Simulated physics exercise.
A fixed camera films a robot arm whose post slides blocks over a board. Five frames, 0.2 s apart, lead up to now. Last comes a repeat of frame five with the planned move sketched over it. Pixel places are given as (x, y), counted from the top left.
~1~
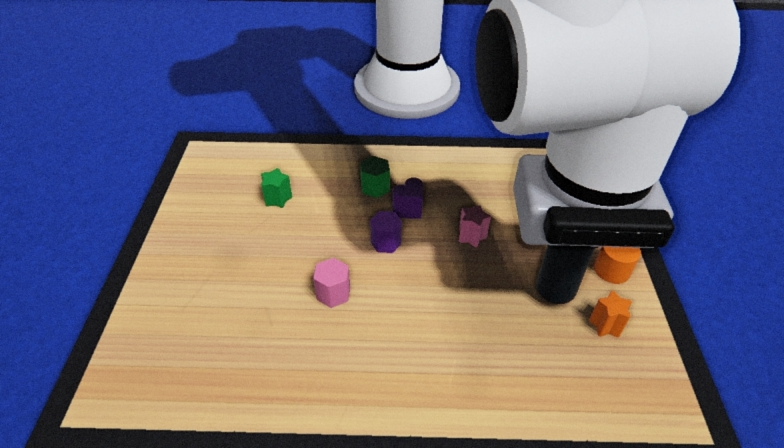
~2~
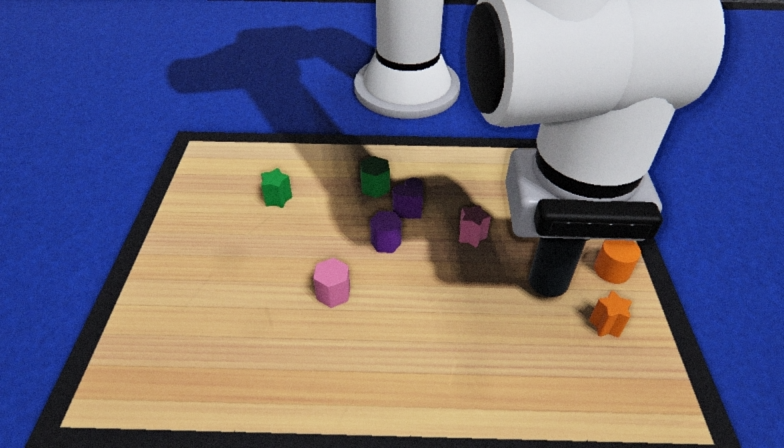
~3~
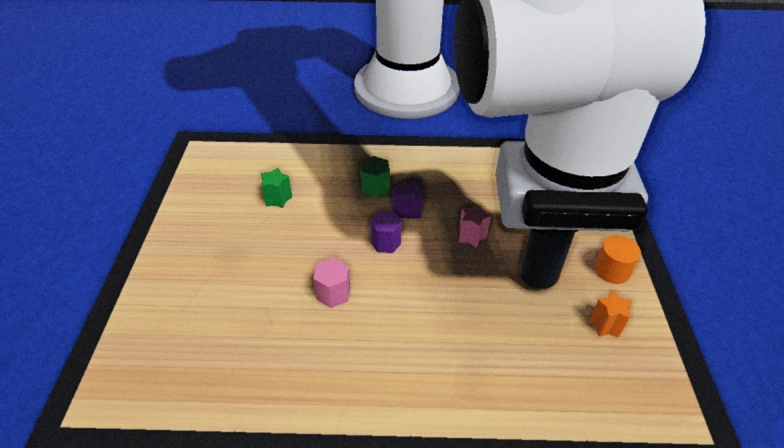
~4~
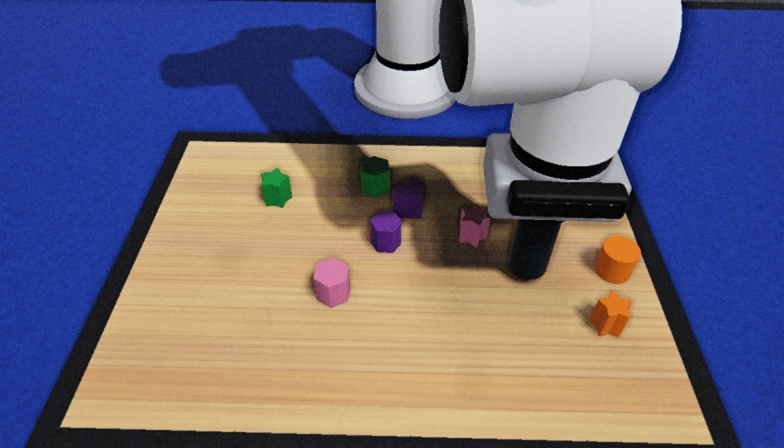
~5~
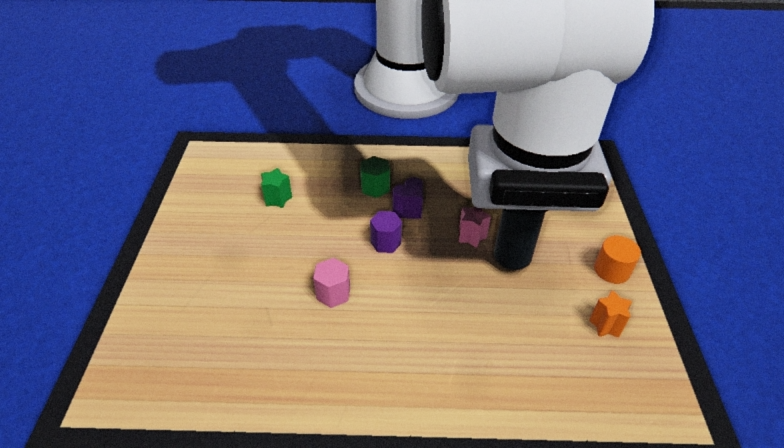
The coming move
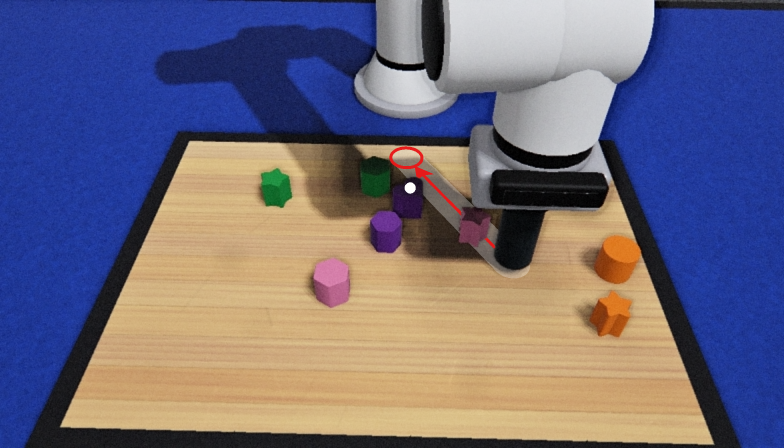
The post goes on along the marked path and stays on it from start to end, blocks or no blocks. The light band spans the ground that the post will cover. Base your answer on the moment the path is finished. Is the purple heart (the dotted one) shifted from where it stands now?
I expect so.
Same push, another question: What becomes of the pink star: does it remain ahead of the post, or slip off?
I'm fairly sure the pink star slides away from the front of the post at some point.
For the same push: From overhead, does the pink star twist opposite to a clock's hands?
Final answer: Yes.
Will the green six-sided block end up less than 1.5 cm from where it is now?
Short answer: Yes.
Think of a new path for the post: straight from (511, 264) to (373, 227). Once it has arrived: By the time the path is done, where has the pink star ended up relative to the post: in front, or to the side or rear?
It comes off the post's front.
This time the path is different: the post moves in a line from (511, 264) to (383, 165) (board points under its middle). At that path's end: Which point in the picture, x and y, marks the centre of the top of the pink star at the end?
Its top middle: (363, 133).
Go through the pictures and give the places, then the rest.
The first frame shows post tip (556, 288); block tops, green six-sided block (375, 166); purple heart (410, 188); pink star (475, 214).
The second frame shows post (549, 282); blocks unchanged.
The third frame shows post (539, 274); blocks unchanged.
The fourth frame shows post (527, 265); blocks unchanged.
The fifth frame shows post (513, 256); green six-sided block (375, 166); purple heart (410, 188); pink star (475, 214).
Path on the board, from (511, 264) directly to (406, 158); the dot is on the purple heart.
The first path, step by step. One third of the way, post (472, 216); pink star (446, 195), turned 20° anticlockwise.
Two thirds of the way, post (437, 181); purple heart (393, 185), turned 55° anticlockwise; pink star (413, 174), turned 65° anticlockwise.
At the end, post (407, 150); green six-sided block in place; purple heart (393, 185), turned 55° anticlockwise; pink star (411, 171), turned 85° anticlockwise.
